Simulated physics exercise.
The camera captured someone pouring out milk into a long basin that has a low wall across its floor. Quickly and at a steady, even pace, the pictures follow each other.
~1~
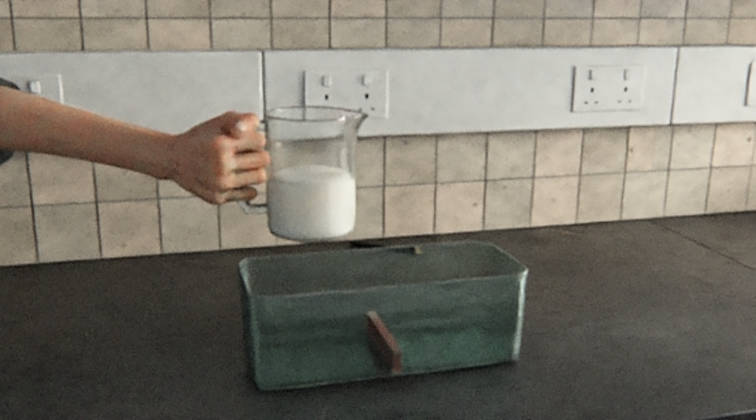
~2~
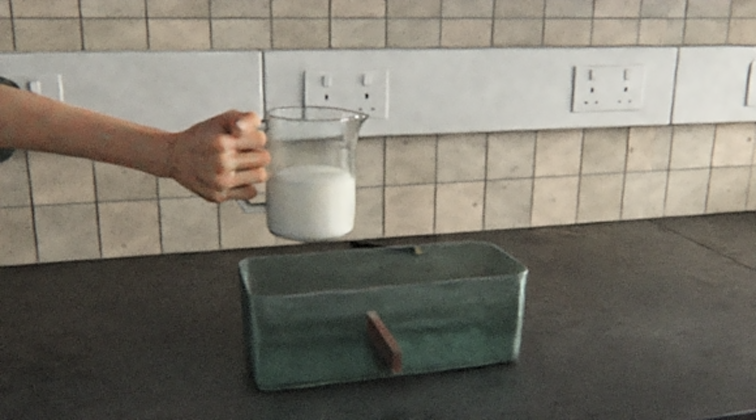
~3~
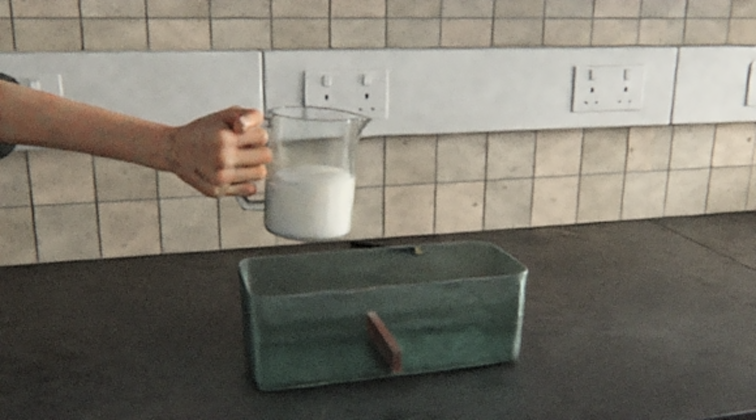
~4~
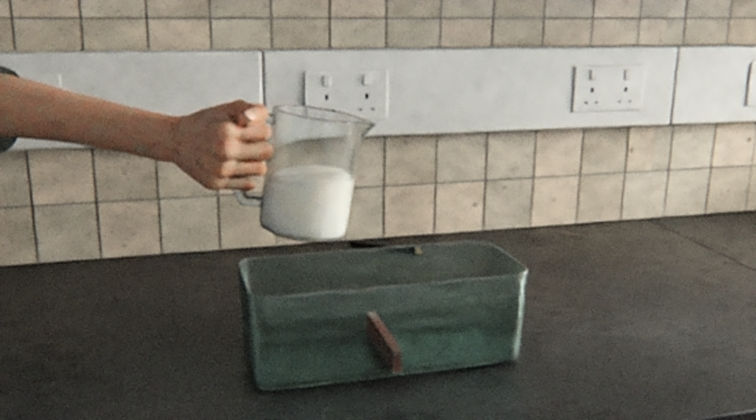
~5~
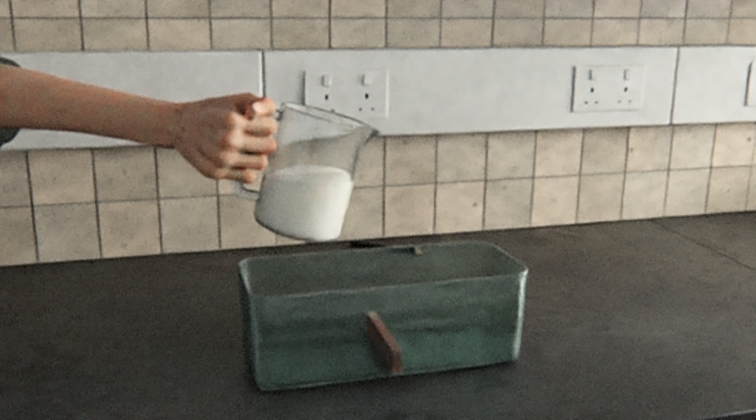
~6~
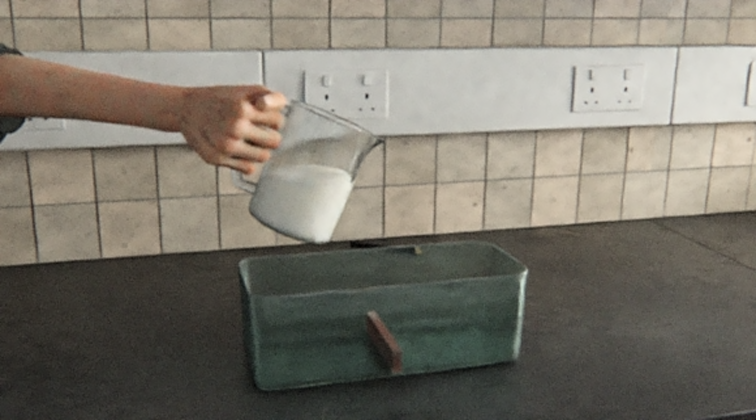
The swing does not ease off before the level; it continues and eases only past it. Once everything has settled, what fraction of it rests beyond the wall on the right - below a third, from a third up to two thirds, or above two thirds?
The share right of the wall is the greater part, past two thirds.
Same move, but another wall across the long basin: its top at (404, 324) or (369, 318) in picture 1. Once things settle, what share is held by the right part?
55 per cent first, then 90 per cent.
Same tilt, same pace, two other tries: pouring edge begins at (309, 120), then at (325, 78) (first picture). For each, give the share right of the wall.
Estimate: 10 per cent, then 35 per cent.
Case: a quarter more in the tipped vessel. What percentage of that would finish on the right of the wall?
About 85 in a hundred.
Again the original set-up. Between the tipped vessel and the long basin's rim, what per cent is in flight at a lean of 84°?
I'd put it near 10 per cent.
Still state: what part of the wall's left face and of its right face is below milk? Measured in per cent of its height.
Once it is still, the left part shows 10 per cent and the right part 80.
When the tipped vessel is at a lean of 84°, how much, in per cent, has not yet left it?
90 per cent, approximately.
A moment on, the tilt is 84° and 92 per cent is still to pour, 0 is left of the wall and 0 right of it.
Next, the tilt is 113° and 26 per cent is still to pour, 3 is left of the wall and 58 right of it.
Then the tilt is 115° and 1 per cent is still to pour, 10 is left of the wall and 87 right of it.
Later the tilt is 115° and 0 per cent is still to pour, 11 is left of the wall and 88 right of it.
In the end 12 per cent lies left of the wall, 87 right of it and 1 outside.
